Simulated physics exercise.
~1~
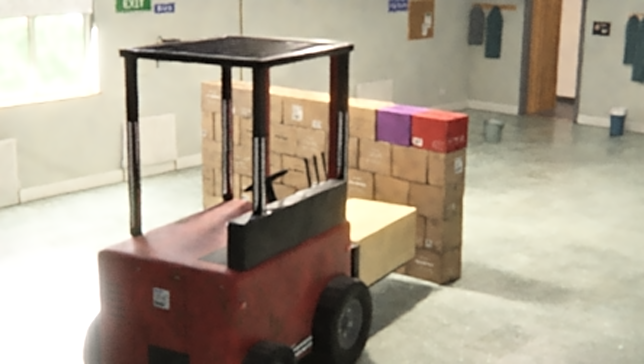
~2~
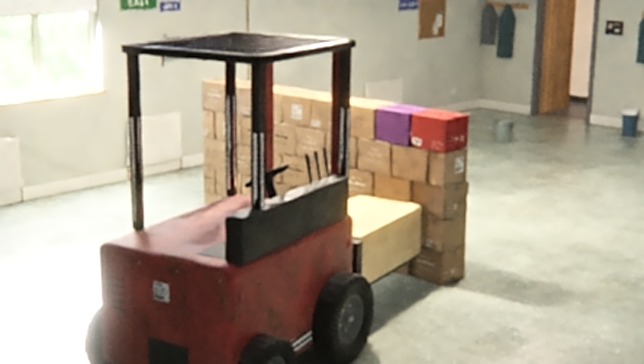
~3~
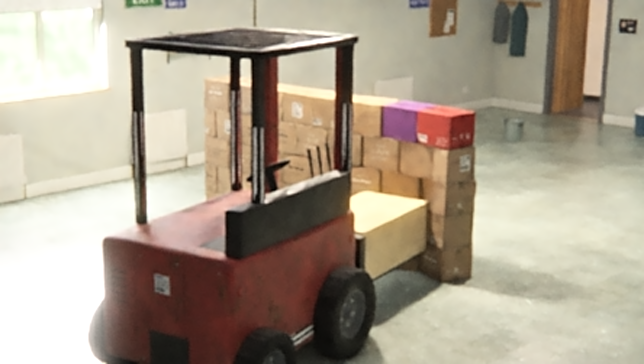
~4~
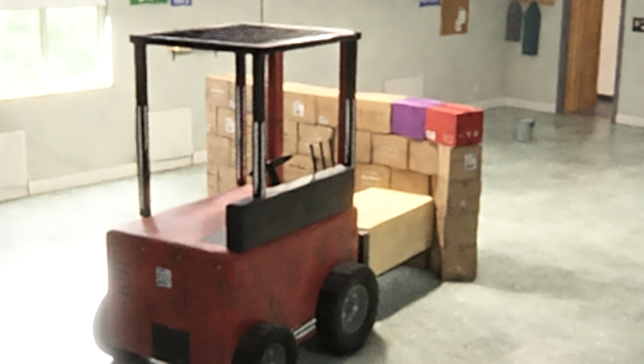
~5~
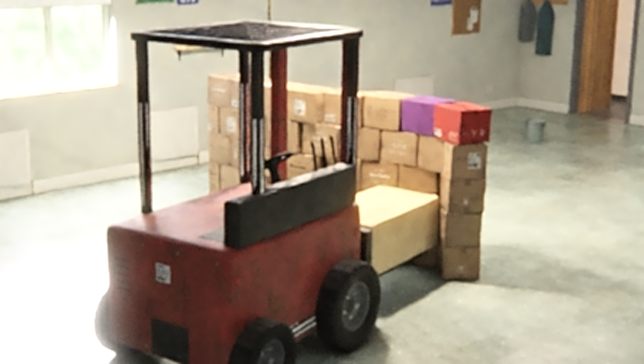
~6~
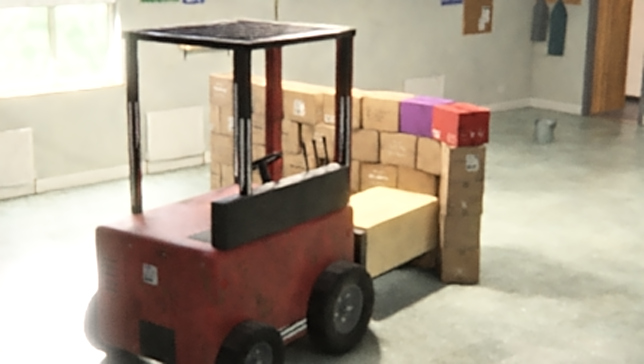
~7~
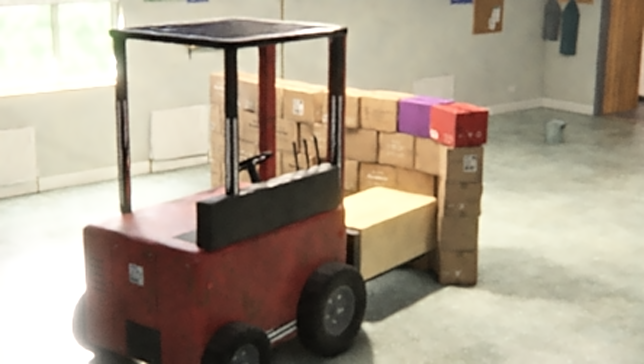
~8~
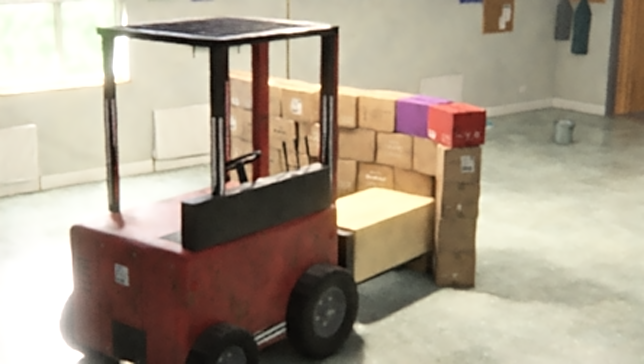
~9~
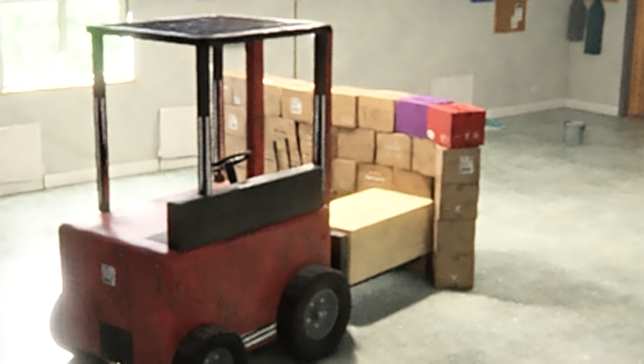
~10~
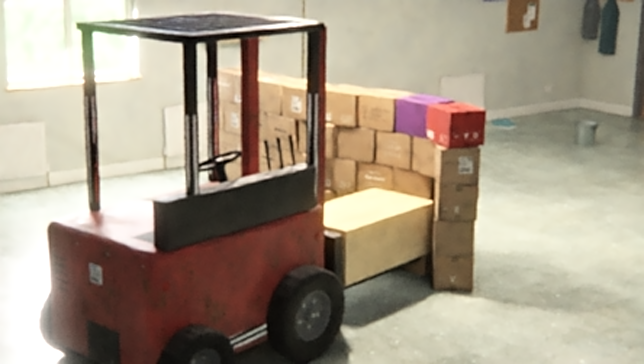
In a bare, pale-walled room, a red forklift carrying a light brown case nudged it at a slant into a stacked wall of cartons, shifting some slightly, then stopped, and the wall stayed standing with its purple and red cartons still on top.
